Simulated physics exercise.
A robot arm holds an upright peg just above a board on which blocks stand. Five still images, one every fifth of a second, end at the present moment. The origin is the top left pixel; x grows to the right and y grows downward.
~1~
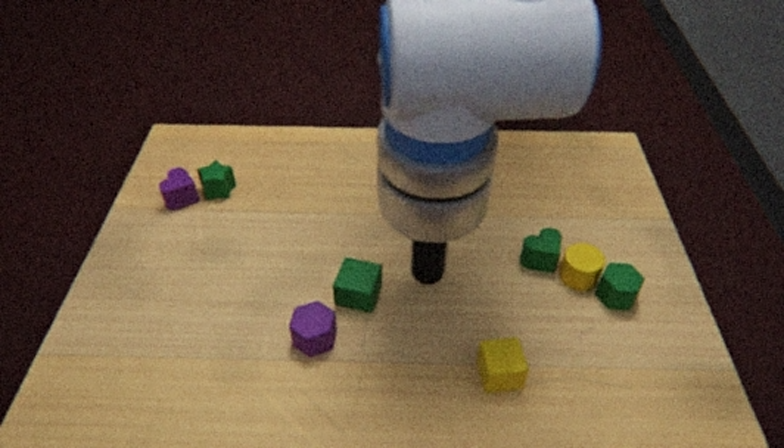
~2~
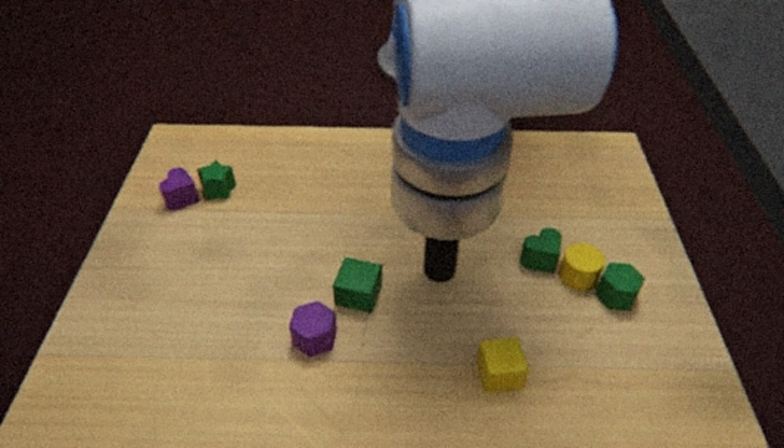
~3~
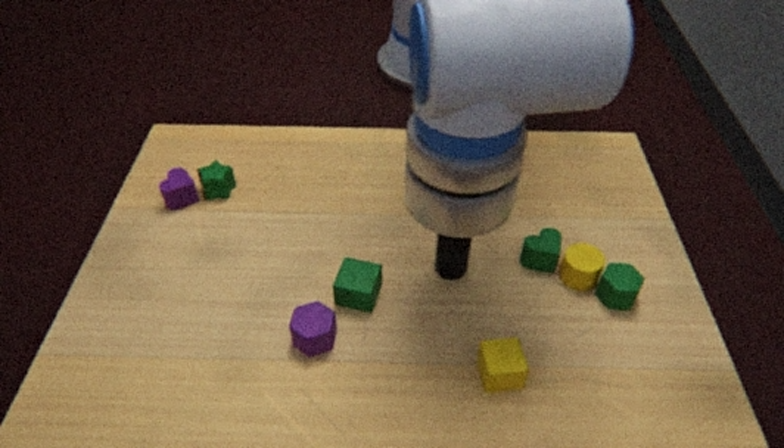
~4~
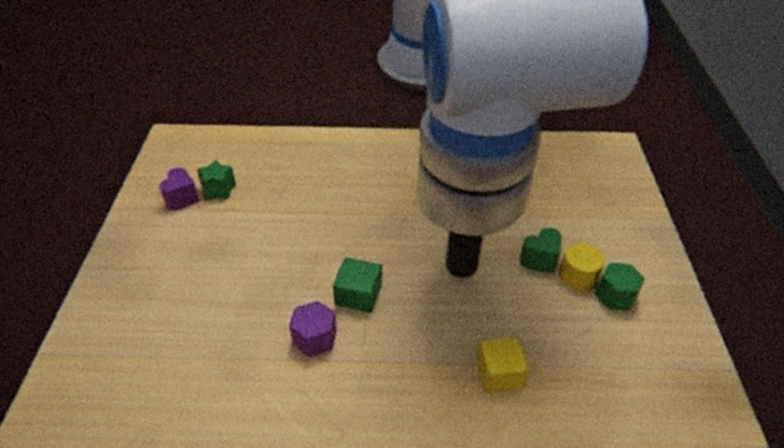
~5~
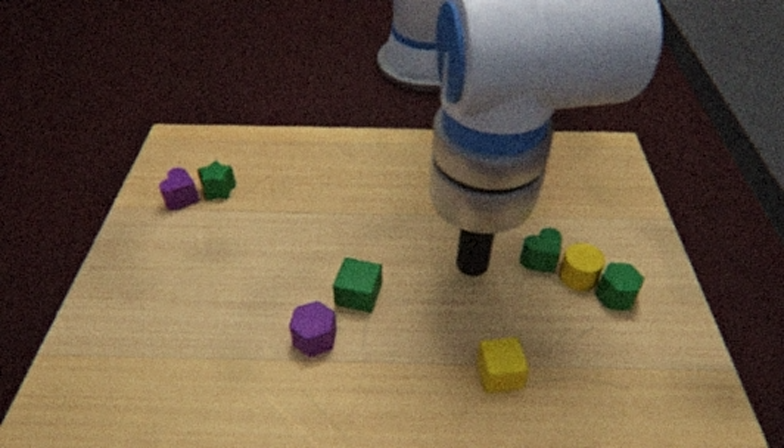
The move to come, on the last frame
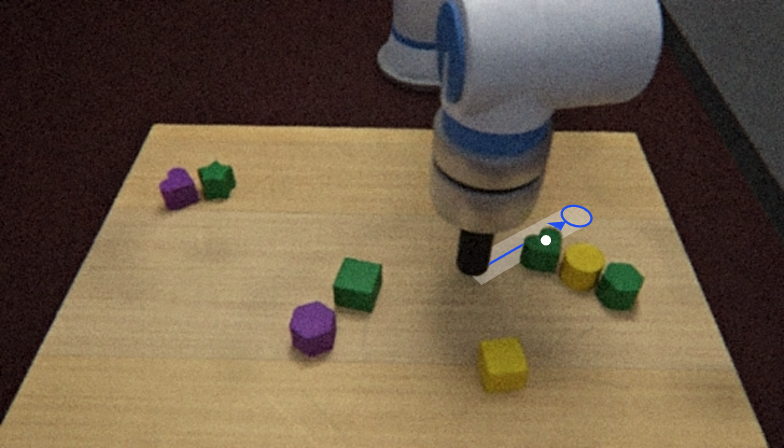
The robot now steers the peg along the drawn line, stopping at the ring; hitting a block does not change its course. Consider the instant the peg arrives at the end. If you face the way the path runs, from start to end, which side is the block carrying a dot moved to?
Taking start-to-end as forward, the block's sideways shift goes to the right.
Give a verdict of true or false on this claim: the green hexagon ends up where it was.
The statement is incorrect.
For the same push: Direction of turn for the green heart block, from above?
From overhead, clockwise.
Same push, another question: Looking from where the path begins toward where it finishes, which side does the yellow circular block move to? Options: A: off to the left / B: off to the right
Letter B.
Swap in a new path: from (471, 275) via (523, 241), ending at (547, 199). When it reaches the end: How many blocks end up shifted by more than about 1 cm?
When the path ends, I think you'll find one block out of place by more than 1 cm.
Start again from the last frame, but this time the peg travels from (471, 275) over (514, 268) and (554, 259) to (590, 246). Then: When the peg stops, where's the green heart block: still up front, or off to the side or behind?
Ahead of the peg.
Drawn move, straight from (471, 275) to (577, 216); the dot is on the green heart block.
On the path given first. One third of the way, peg at (510, 244); green heart block at (550, 240).
Two thirds of the way, peg at (546, 224); green heart block at (577, 236), turned 75° clockwise; yellow circular block at (598, 262); green hexagon at (634, 282).
At the end, peg at (579, 207); green heart block at (578, 235), turned 80° clockwise; yellow circular block at (598, 262); green hexagon at (634, 282).
